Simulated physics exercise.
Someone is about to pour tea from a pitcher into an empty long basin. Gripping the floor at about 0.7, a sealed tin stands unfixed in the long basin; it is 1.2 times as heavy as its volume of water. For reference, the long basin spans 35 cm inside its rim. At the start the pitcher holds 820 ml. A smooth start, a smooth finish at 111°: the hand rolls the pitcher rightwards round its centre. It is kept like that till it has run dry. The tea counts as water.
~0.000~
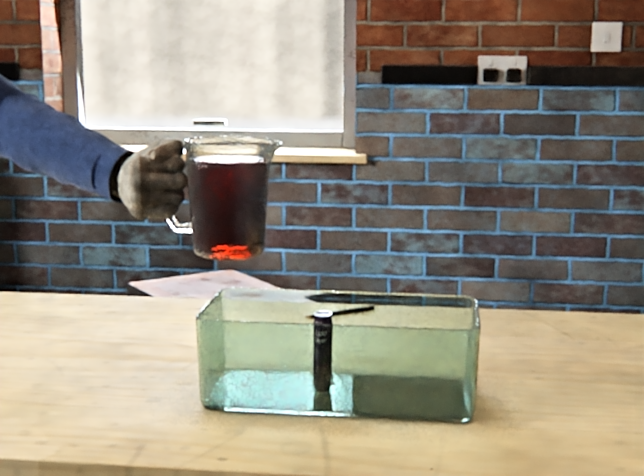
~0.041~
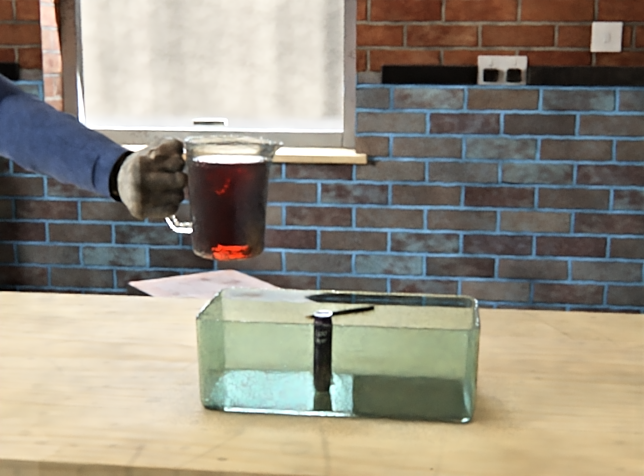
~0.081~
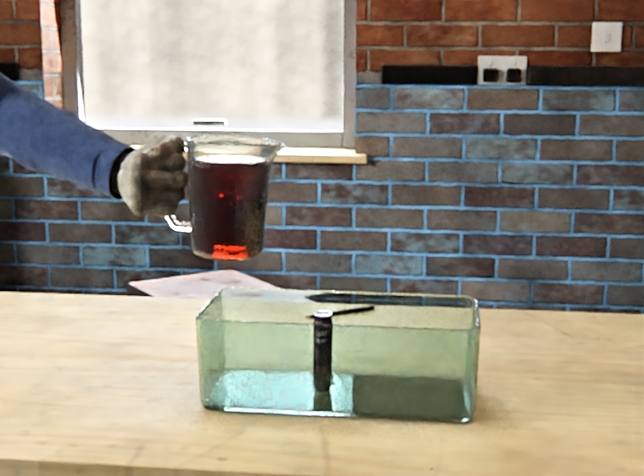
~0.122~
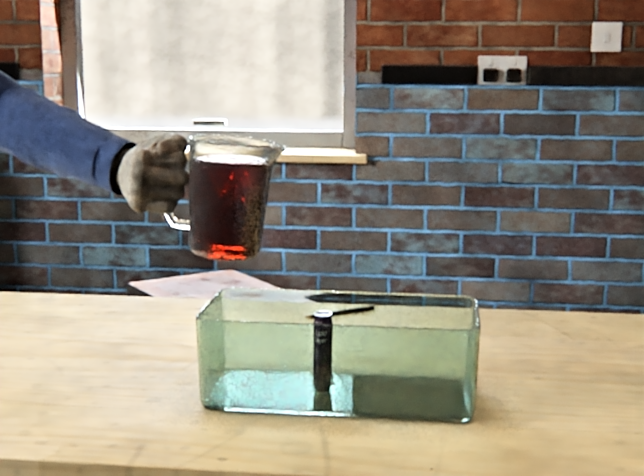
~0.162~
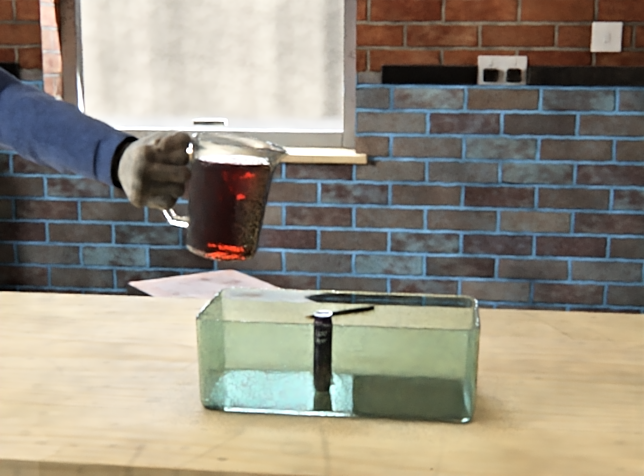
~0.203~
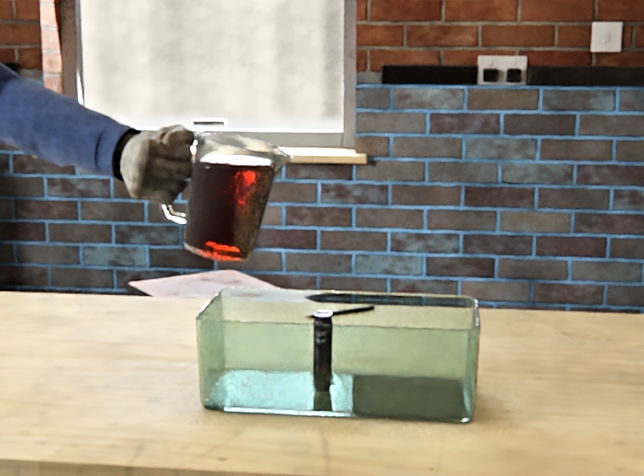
A glass pitcher of dark reddish tea tilting slightly rightwards in a gloved hand above a long glass basin on a wooden table.
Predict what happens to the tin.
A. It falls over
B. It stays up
A.
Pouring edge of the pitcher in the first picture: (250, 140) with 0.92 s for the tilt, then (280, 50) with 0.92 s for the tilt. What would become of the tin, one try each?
Trial 1 - tin tips; trial 2 - tin stays standing.
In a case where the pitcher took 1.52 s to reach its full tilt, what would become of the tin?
Well, the tin simply tips.
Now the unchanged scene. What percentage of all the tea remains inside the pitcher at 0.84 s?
Close to 26 percent of the total.
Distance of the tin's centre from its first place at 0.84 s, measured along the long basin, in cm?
I'd put it at around 0 centimetres.
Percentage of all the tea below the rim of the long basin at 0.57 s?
At that time the basin holds about 3 per cent of the liquid.
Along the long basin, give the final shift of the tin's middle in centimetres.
7.5 cm.
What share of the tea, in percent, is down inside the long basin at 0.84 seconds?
Near 54 in a hundred.
After 0.57 s the tilt is 76° and 81 per cent is still to pour; the tin stands where it began.
After 0.84 s the tilt is 109° and 26 per cent is still to pour; the tin stands where it began.
After 1.12 s the tilt is 111° and 1 per cent is still to pour; the tin lies on its side.
After 1.42 s the tilt is 111° and 0 per cent is still to pour; the tin lies on its side.
In the end the tin lies on its side.
